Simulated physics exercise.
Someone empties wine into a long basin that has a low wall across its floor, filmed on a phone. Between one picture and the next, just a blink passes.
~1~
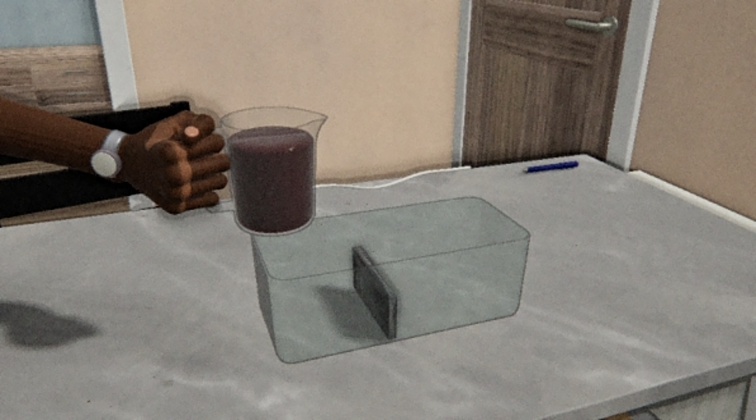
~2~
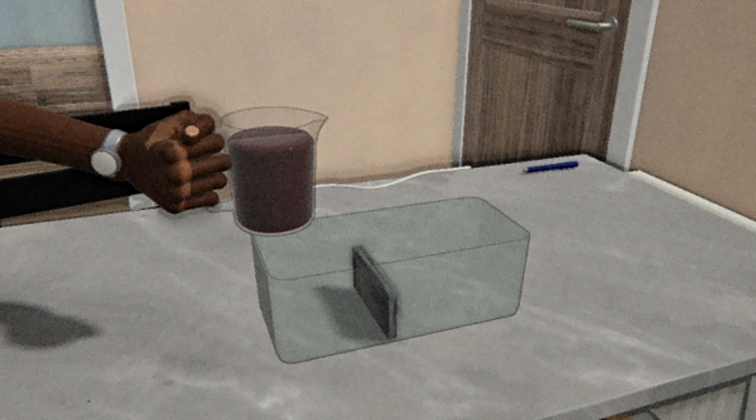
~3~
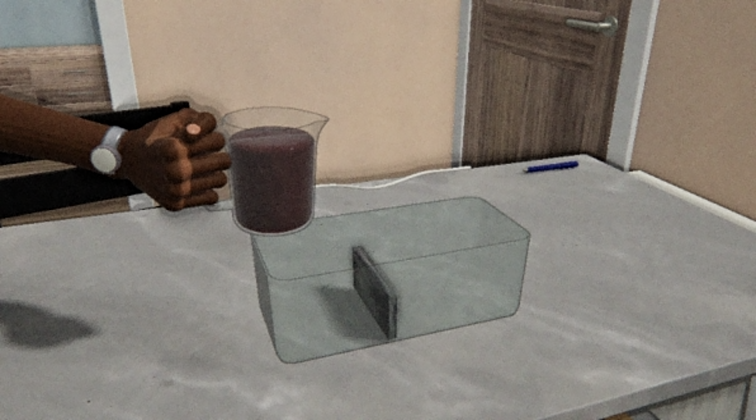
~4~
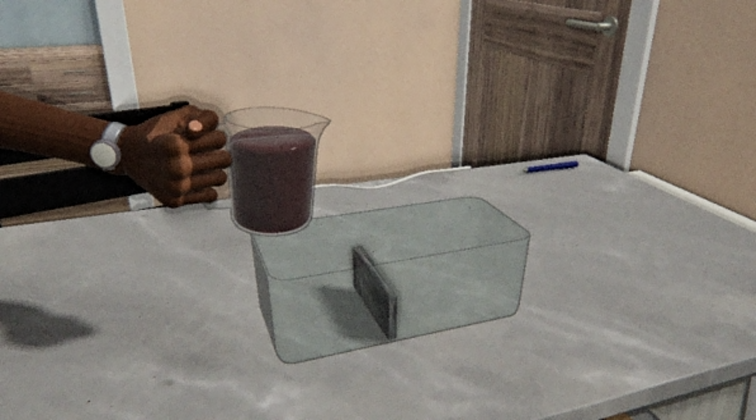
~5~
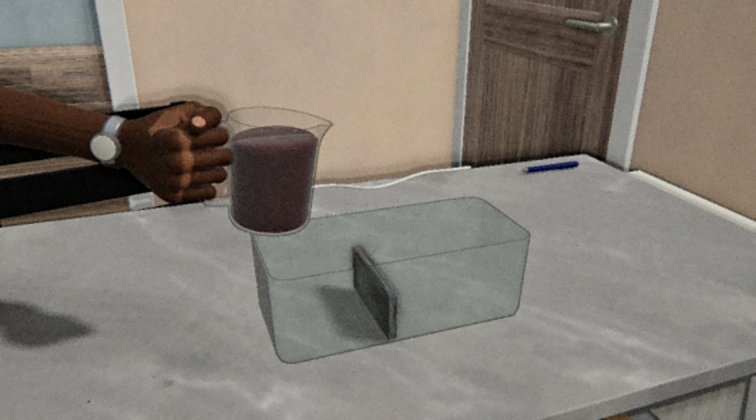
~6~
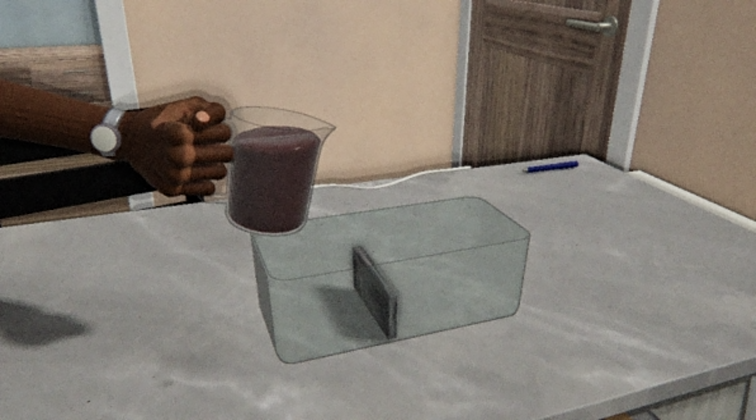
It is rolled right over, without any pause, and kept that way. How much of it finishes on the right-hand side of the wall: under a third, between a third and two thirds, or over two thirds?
Between a third and two thirds.
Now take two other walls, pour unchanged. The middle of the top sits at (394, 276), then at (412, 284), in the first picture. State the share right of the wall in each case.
Note: Roughly 15 % in case one, 5 % in case two.
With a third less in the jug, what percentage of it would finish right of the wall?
Some 35 parts in a hundred, give or take.
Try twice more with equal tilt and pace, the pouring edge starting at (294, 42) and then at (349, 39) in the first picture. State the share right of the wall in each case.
45 and 95 per cent.
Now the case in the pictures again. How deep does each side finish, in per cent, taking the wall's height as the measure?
On the left it's around 20 per cent; on the right, 30 per cent.
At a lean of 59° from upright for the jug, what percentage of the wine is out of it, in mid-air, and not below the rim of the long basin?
Something like 10 per cent of it.
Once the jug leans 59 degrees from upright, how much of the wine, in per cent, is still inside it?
Around 85 in a hundred.
A moment on, the jug is tipped part way and 86 per cent is still to pour, 0 is left of the wall and 4 right of it.
Next, the jug is tipped on its side and 36 per cent is still to pour, 6 is left of the wall and 44 right of it.
Then the jug is tipped right over and 4 per cent is still to pour, 34 is left of the wall and 60 right of it.
Later the jug is tipped right over and 0 per cent is still to pour, 40 is left of the wall and 60 right of it.
In the end 40 per cent lies left of the wall, 60 right of it and 0 outside.
